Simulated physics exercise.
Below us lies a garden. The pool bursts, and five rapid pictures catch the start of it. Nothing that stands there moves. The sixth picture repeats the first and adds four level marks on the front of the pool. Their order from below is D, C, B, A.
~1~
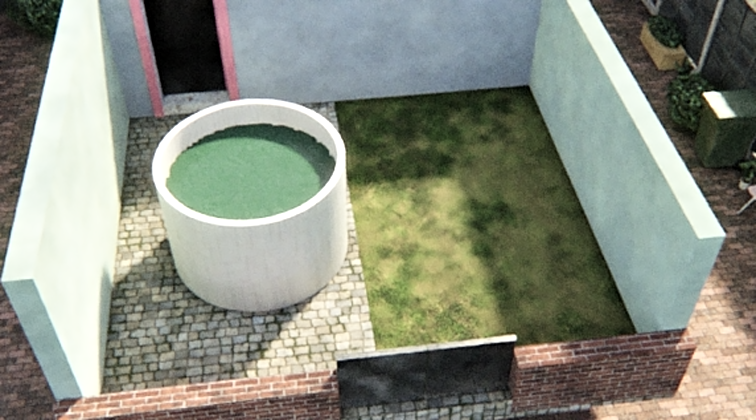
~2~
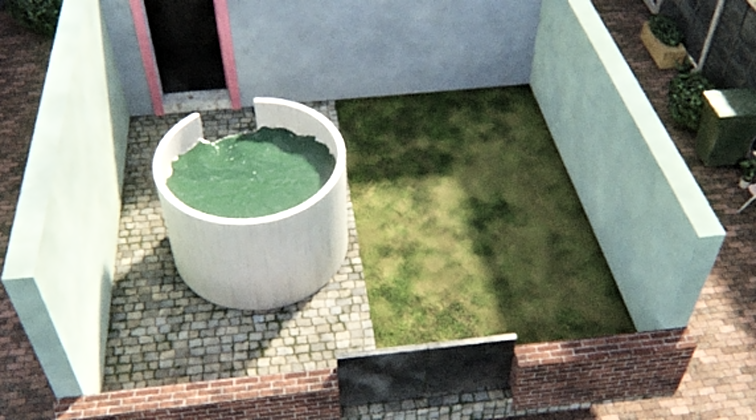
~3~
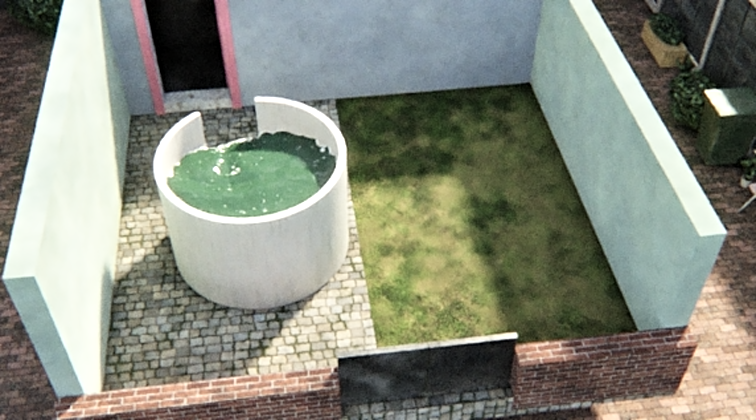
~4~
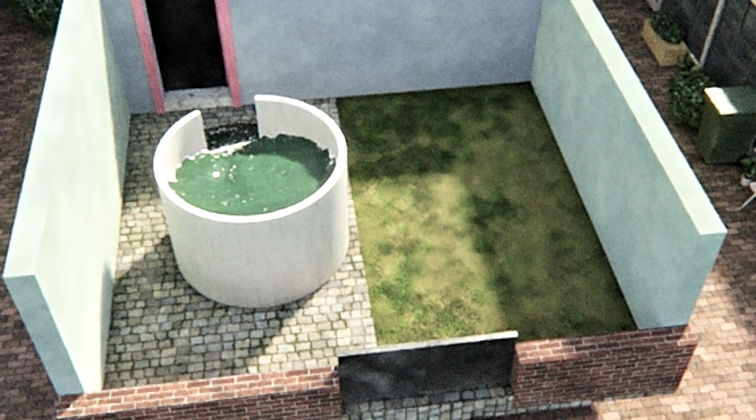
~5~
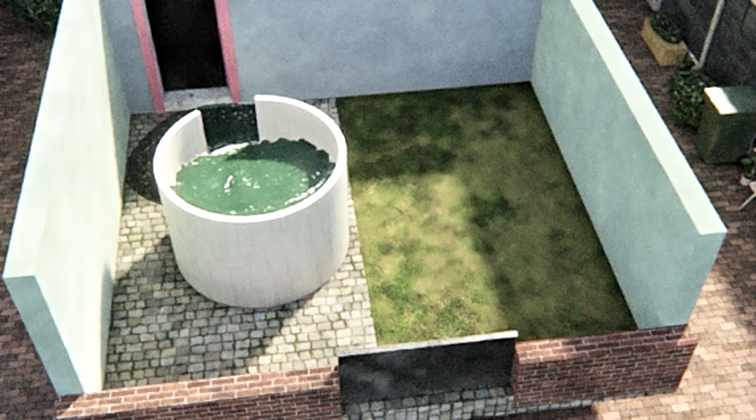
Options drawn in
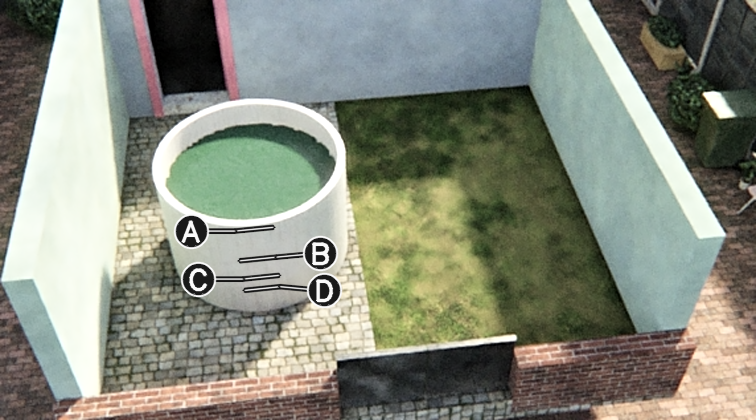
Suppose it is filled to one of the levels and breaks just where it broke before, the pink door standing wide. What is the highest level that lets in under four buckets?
Choose D.
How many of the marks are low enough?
One of them.
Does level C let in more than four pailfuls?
Yes, that goes wrong.
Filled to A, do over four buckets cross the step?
Yes, that goes wrong.
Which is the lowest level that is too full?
The answer is C.
On the marked copy, A at (254, 229); B at (258, 258); C at (260, 277); D at (262, 288); from the bottom up D, C, B, A.
With A, dozens of bucketfuls pour in.
With B, dozens of bucketfuls pour in.
With C, about 11 bucketfuls get in.
With D, a bucket or two gets in.
